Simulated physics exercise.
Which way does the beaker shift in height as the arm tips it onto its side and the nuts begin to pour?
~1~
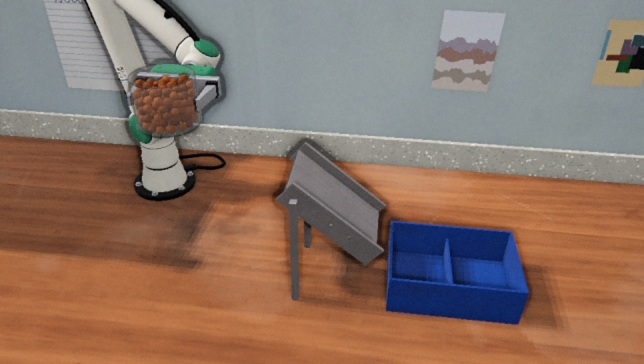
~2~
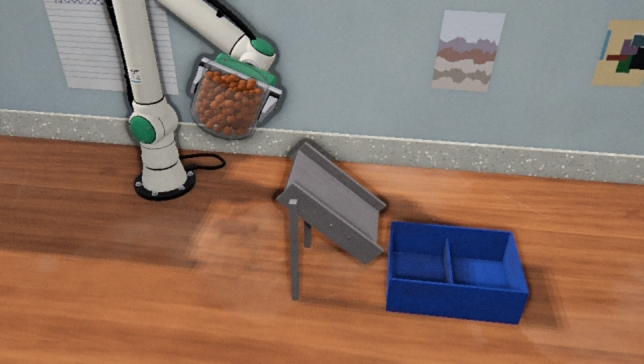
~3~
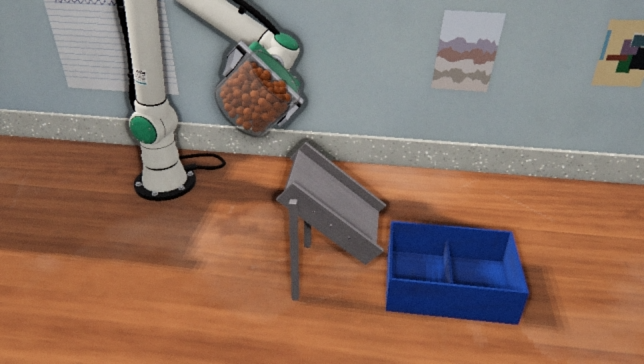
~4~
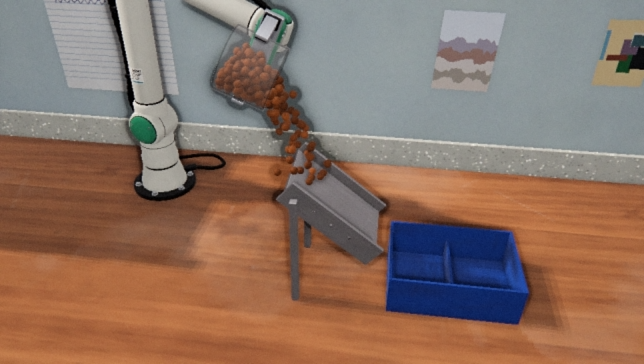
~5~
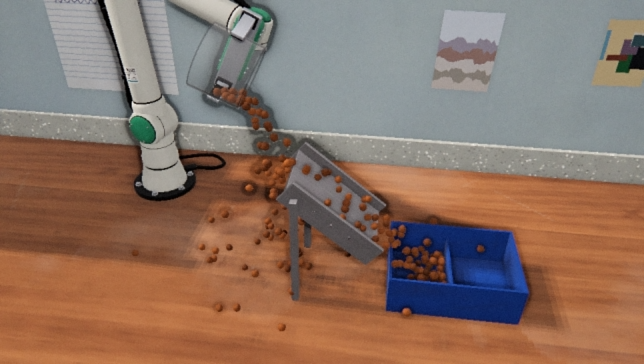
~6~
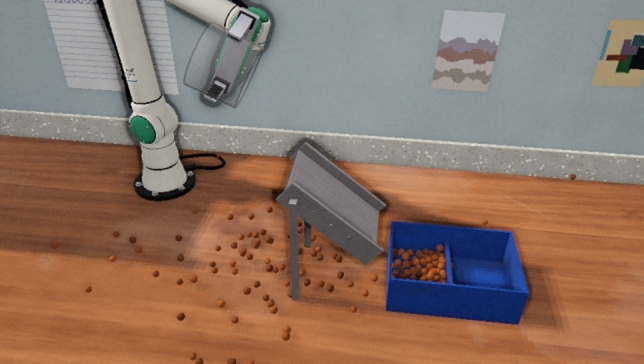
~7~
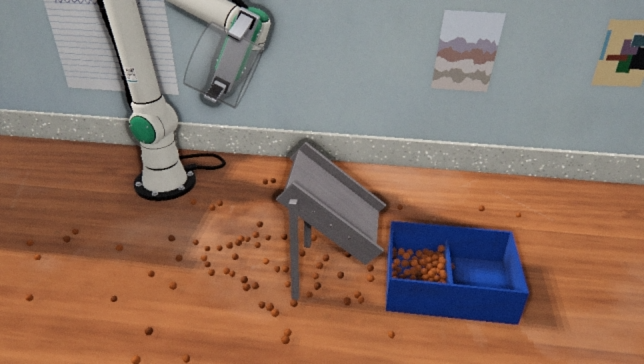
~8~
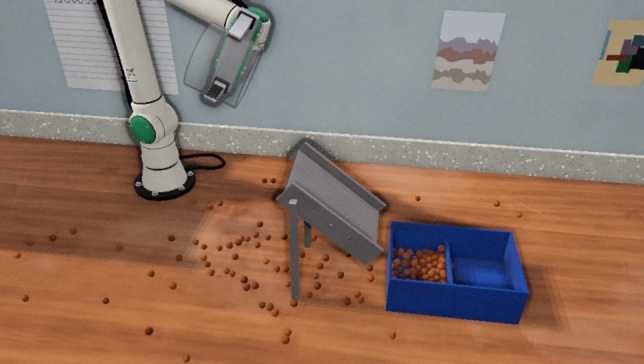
The beaker moves up a little as it tips over and the nuts begin to fall out.
